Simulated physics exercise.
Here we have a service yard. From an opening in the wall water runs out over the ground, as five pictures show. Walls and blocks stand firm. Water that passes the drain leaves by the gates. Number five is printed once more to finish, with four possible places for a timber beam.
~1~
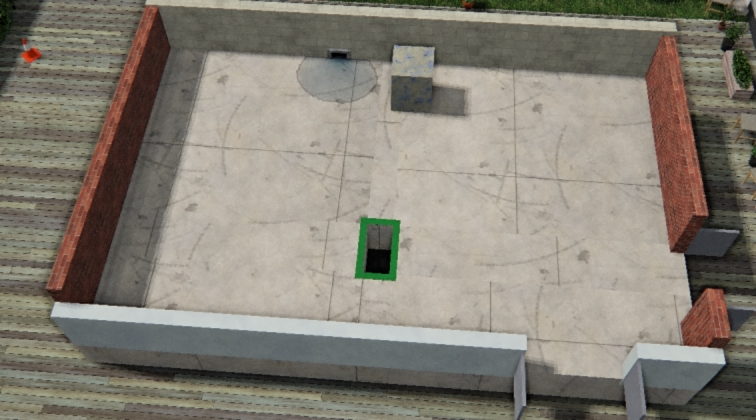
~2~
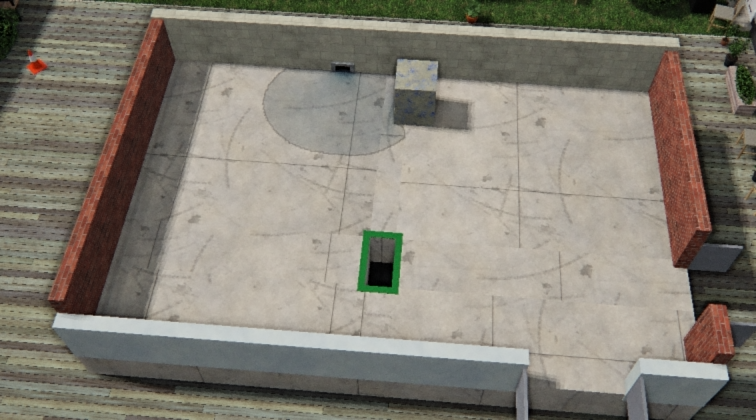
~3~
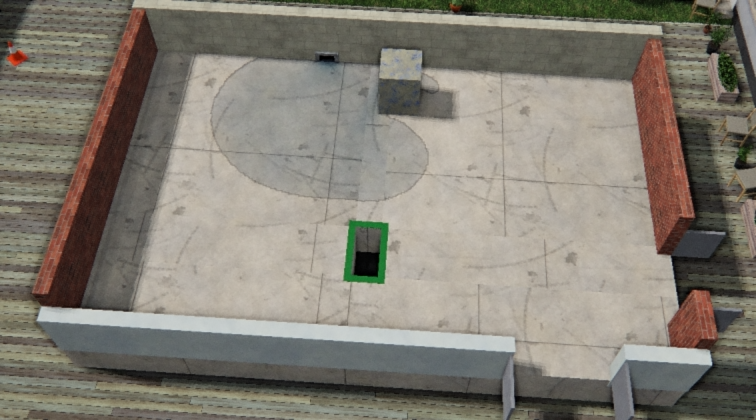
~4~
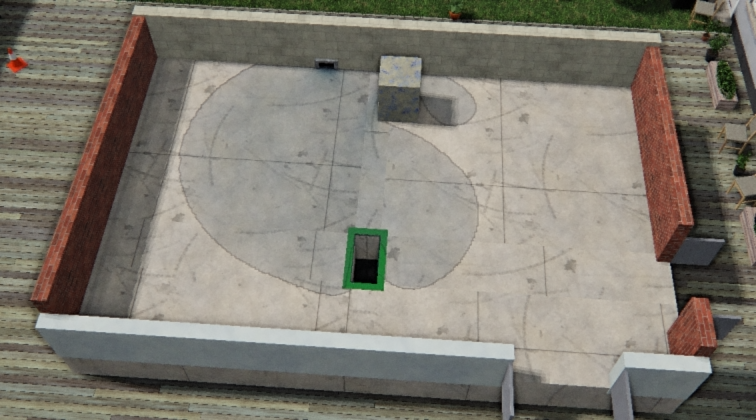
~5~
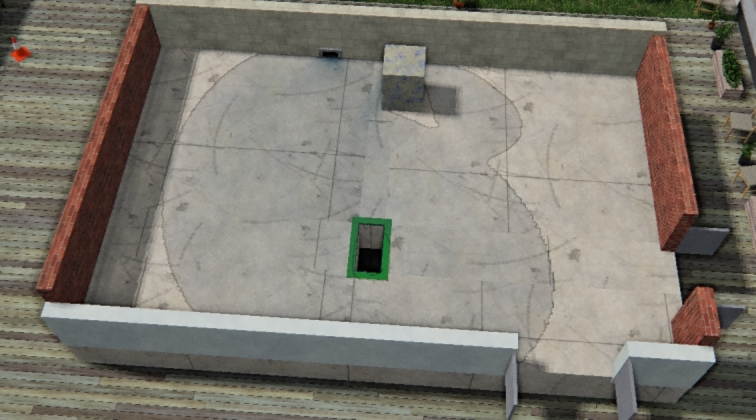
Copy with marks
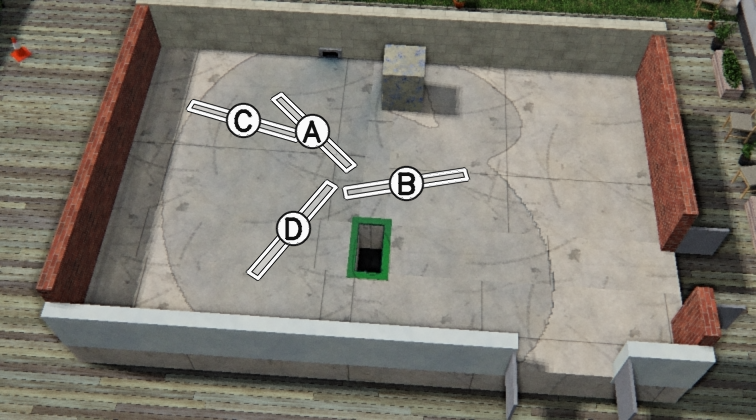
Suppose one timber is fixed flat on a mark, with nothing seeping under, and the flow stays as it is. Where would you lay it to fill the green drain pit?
Position C does it best.
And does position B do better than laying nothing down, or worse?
It is worse.
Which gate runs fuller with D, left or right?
More leaves on the left.
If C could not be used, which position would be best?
Position D.
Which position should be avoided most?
It is B.
On the marked copy, A from (277, 96) to (350, 167); B from (345, 192) to (465, 174); C from (190, 105) to (298, 136); D from (253, 275) to (331, 184).
Choosing A, about 14 % of the stream runs into the green drain pit, about 85 % out by the gates.
Choosing B, about 9 % of the stream runs into the green drain pit, about 90 % out by the gates.
Choosing C, about 28 % of the stream runs into the green drain pit, about 70 % out by the gates.
Choosing D, about 21 % of the stream runs into the green drain pit, about 78 % out by the gates.
